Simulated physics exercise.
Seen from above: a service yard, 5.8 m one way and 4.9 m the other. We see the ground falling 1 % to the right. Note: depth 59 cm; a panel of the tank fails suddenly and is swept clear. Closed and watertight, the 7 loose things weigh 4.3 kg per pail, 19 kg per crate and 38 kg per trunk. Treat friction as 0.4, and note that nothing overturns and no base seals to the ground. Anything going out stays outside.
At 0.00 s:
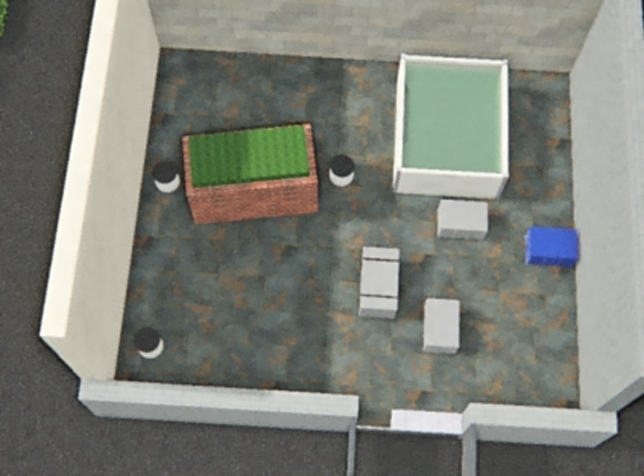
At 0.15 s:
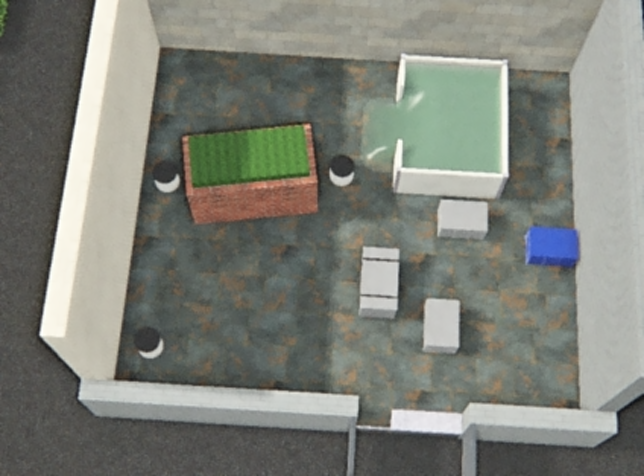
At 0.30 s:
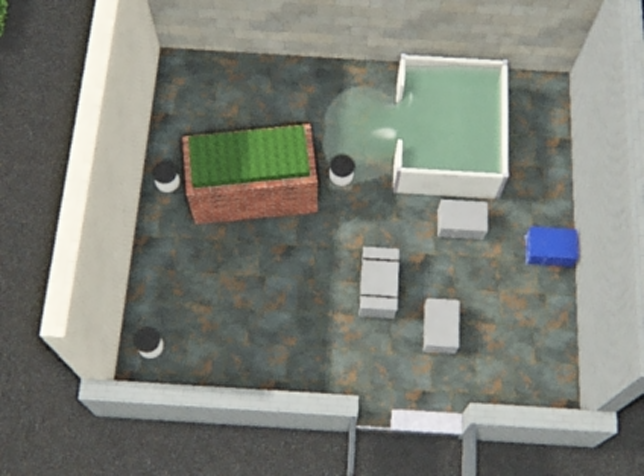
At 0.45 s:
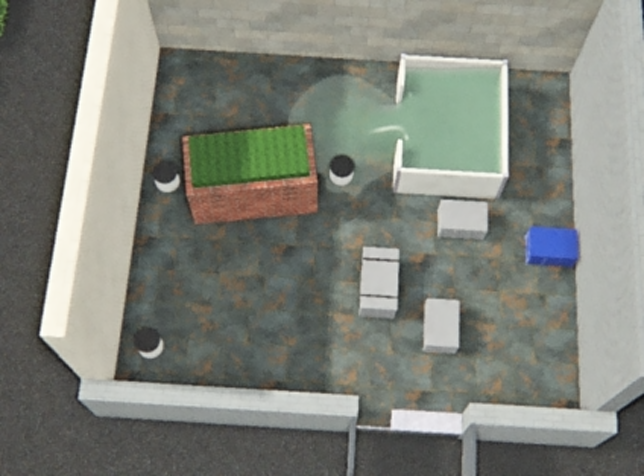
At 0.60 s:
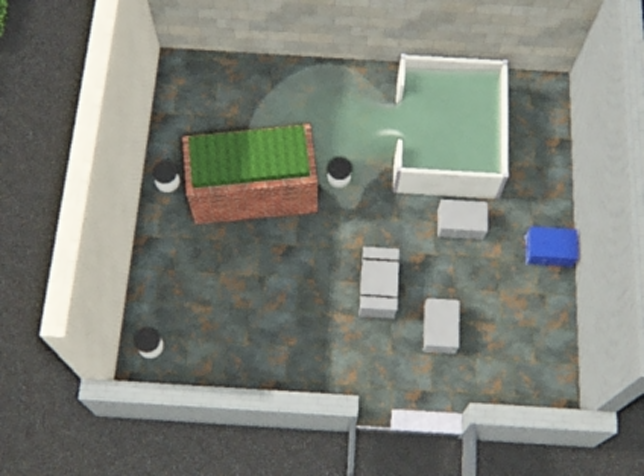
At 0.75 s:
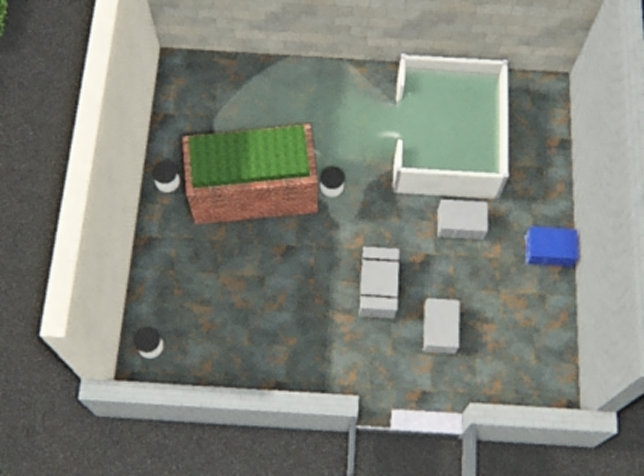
A white-walled tank of green water stands at the upper right of a walled service yard seen from above, with a brick planter topped with grass to its left, black-topped white bollards, pale grey blocks and a blue crate at right. The tank's left side opens and water spreads leftward across the mottled paving. It fans behind the planter and around the nearest bollard, which shifts slightly left.
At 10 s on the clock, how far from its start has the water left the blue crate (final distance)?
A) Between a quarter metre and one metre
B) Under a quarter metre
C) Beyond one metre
Option B: Under a quarter metre.
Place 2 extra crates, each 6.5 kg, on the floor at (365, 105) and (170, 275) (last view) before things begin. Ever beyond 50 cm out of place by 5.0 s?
As asked, in order: Clear of the mark; clear of the mark.
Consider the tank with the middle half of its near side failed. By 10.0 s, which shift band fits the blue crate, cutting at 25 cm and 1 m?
The answer: The blue crate slips a moderate way.
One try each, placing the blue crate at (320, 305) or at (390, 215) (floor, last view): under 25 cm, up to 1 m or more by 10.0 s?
Try one: It hardly moves. Try two: It hardly moves.
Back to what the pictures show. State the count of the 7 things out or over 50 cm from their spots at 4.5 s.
I count 2 of them.
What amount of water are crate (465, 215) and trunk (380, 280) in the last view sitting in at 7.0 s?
First roughly 2 cm, second roughly 4 cm.
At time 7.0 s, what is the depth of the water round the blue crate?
I'd put it at about 1 cm.
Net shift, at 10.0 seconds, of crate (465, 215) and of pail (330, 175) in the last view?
Lab note - net shifts in order: 0 cm; 300 cm.
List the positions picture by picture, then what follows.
The blue crate at (554, 243) rests on the ground; 2.1 m2 under water; 0 of 7 have shifted, in the first frame.
The blue crate at (554, 243) rests on the ground; water covers 2.6 m2; 0 of 7 have shifted, in the second frame.
The blue crate at (554, 243) rests on the ground; 3.2 m2 under water; 0 of 7 have shifted, in the third frame.
The blue crate at (554, 243), on the bottom; water covers 4.0 m2; 0 of 7 have shifted, in the fourth frame.
The blue crate at (554, 243), on the bottom; water covers 4.8 m2; 0 of 7 have shifted, in the fifth frame.
The blue crate at (554, 243) rests on the ground; water covers 5.8 m2; 1 of 7 have shifted, in the sixth frame.
After 2.0 s the blue crate is near (554, 243), 0.0 m from its start, aground; 0 of 7 are out; 0 afloat.
After 4.5 s the blue crate is near (554, 243), 0.0 m from its start, aground; 0 of 7 are out; 1 afloat.
After 7.0 s the blue crate is near (554, 243), 0.0 m from its start, aground; 0 of 7 are out; 0 afloat.
After 10.0 s the blue crate is near (554, 243), 0.0 m from its start, aground; 0 of 7 are out; 0 afloat.
